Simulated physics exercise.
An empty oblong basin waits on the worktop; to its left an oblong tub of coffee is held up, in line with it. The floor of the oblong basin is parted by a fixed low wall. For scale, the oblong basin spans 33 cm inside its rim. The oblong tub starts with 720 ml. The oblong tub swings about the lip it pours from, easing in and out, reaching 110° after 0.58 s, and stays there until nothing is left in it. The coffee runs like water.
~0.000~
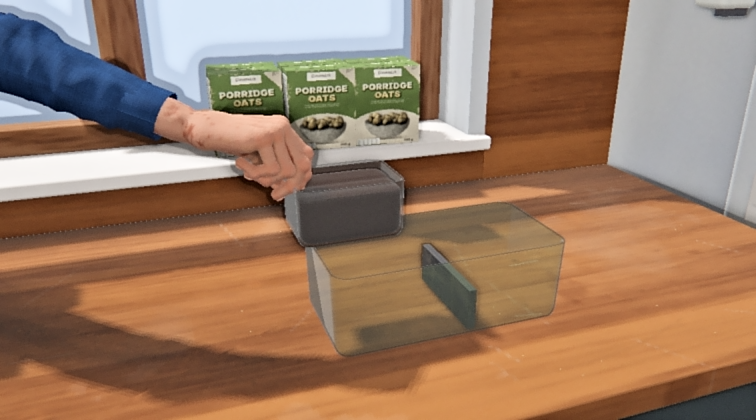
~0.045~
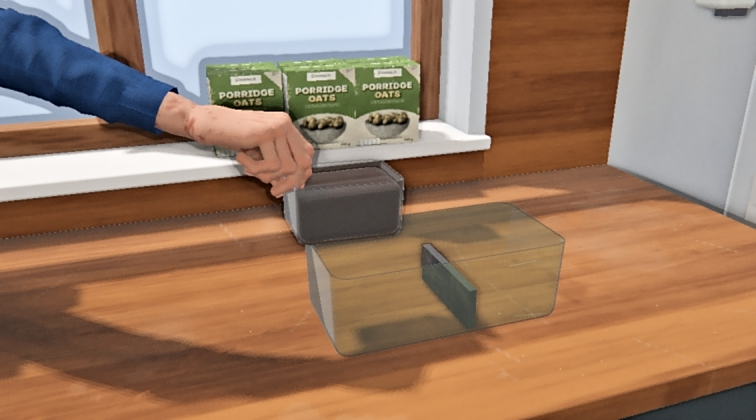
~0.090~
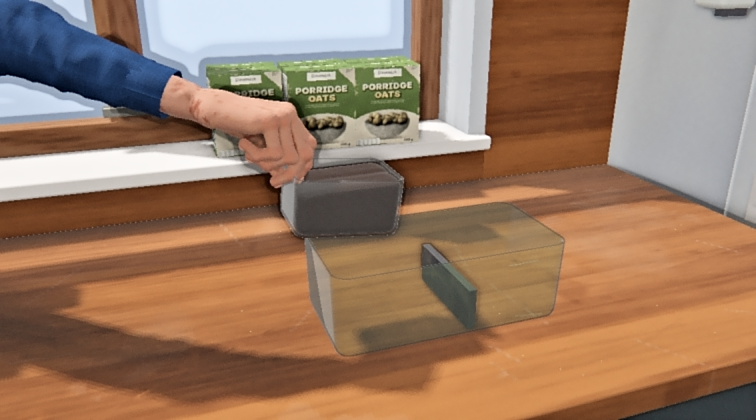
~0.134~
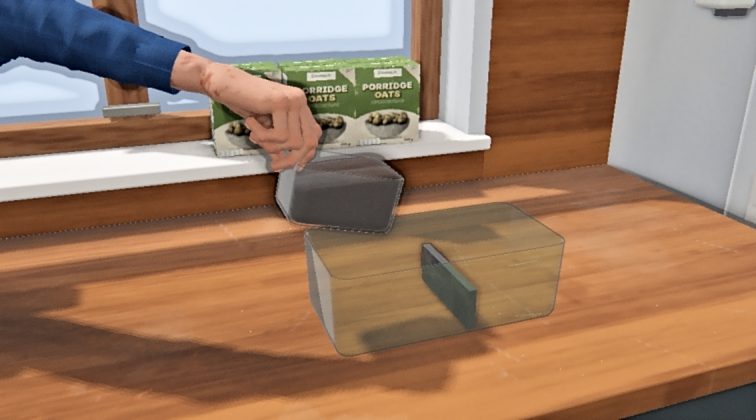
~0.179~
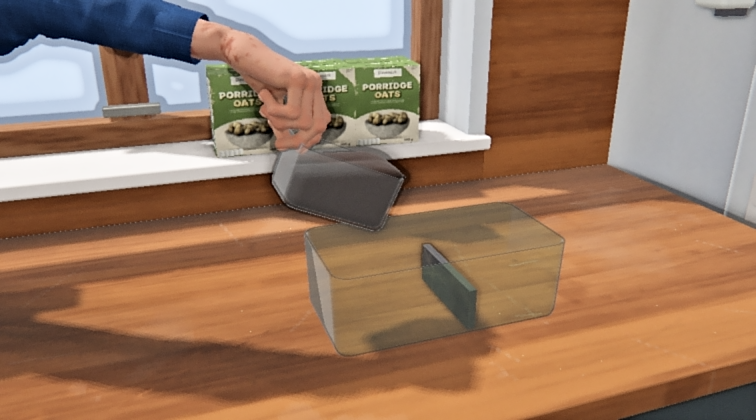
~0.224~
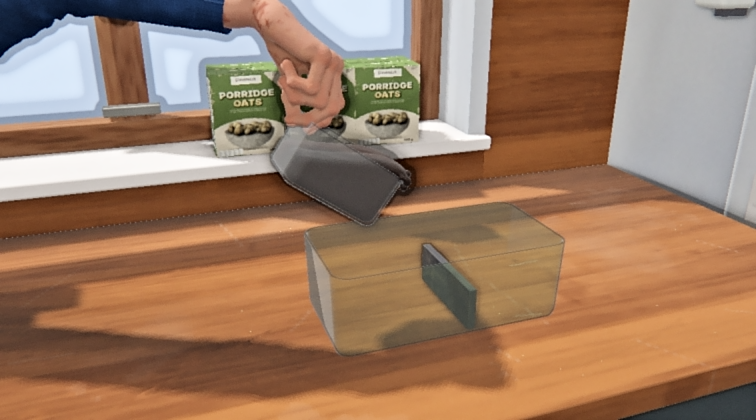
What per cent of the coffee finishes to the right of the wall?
The far part has some 64 per cent.
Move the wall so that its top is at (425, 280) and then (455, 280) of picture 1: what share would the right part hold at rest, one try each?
First 80, then 50 per cent.
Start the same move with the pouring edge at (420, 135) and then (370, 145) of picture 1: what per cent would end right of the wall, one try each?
First 80, then 55 per cent.
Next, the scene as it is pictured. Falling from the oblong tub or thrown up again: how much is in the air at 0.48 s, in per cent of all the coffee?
About 52 per cent.
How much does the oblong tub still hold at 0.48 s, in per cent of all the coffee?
Some 30 per cent.
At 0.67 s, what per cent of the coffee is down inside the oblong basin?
Near 88 in a hundred.
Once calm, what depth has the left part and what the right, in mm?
Some 8 mm on the left and 22 mm on the right.
By 0.48 s the tilt is 102° and 29 per cent is still to pour, 8 is left of the wall and 10 right of it.
By 0.67 s the tilt is 110° and 2 per cent is still to pour, 10 is left of the wall and 78 right of it.
By 0.87 s the tilt is 110° and 0 per cent is still to pour, 21 is left of the wall and 60 right of it.
By 1.08 s the tilt is 110° and 0 per cent is still to pour, 29 is left of the wall and 64 right of it.
At rest 29 per cent lies left of the wall, 64 right of it and 7 outside.
